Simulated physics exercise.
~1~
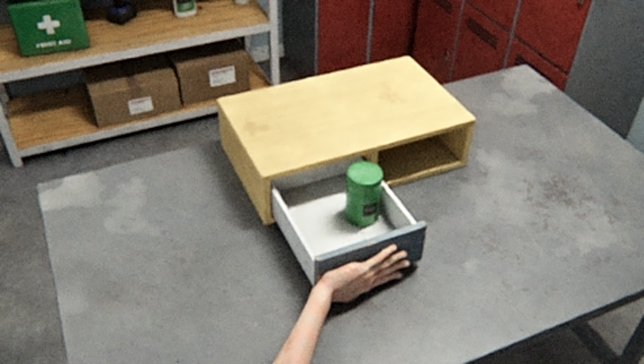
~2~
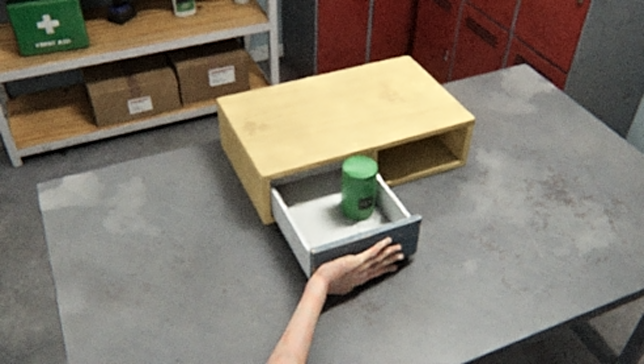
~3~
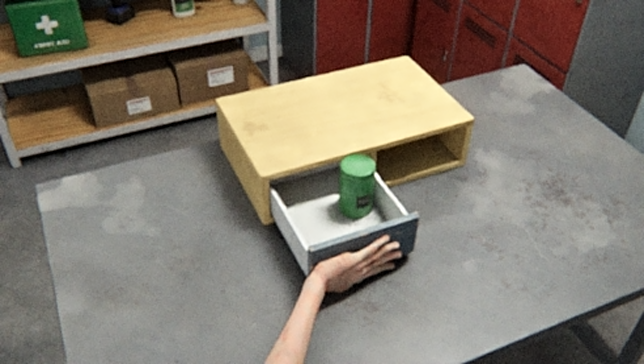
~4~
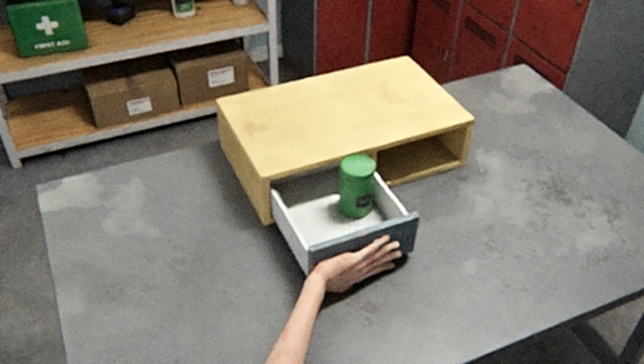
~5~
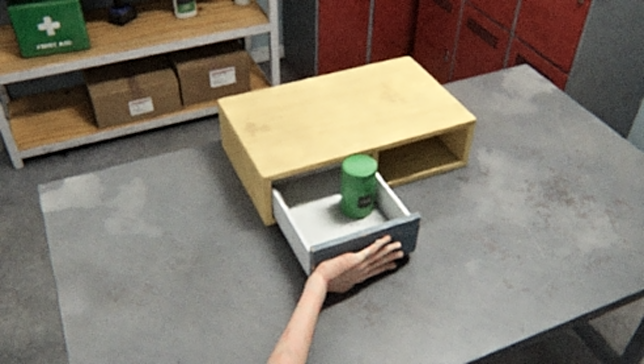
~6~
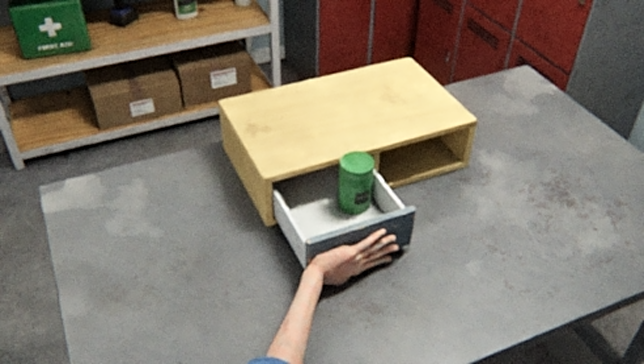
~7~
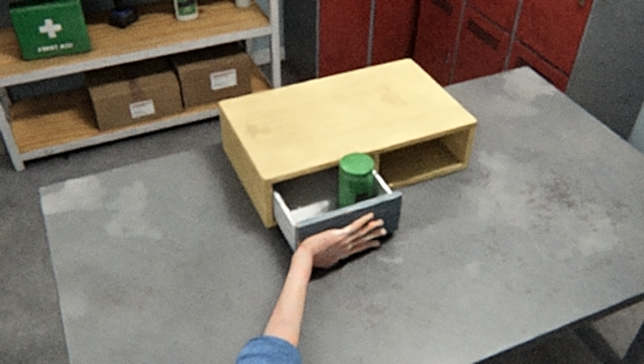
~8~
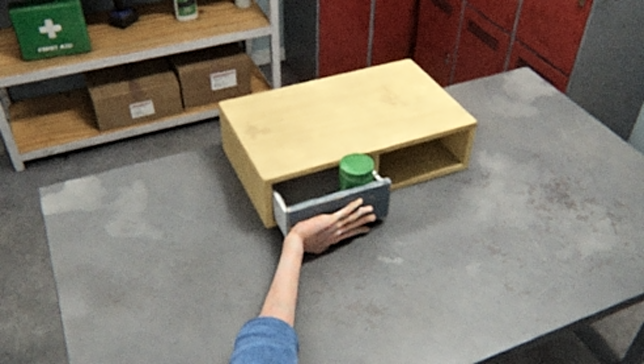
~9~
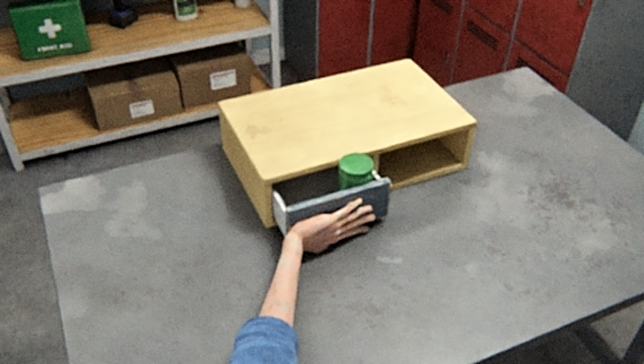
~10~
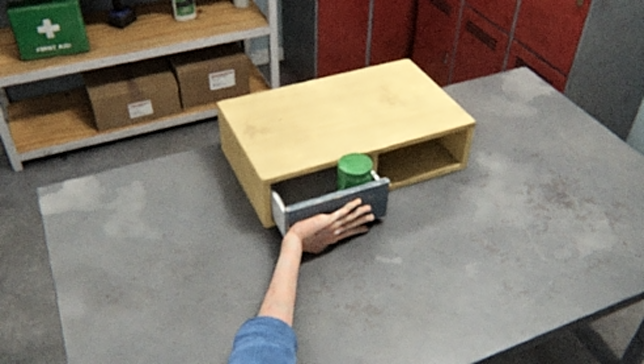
A hand pushed on the front of an open drawer in a yellow wooden chest, with a green jar standing upright inside, and after a pause the drawer slid further in, then stopped partway and stayed ajar with the hand still against it.
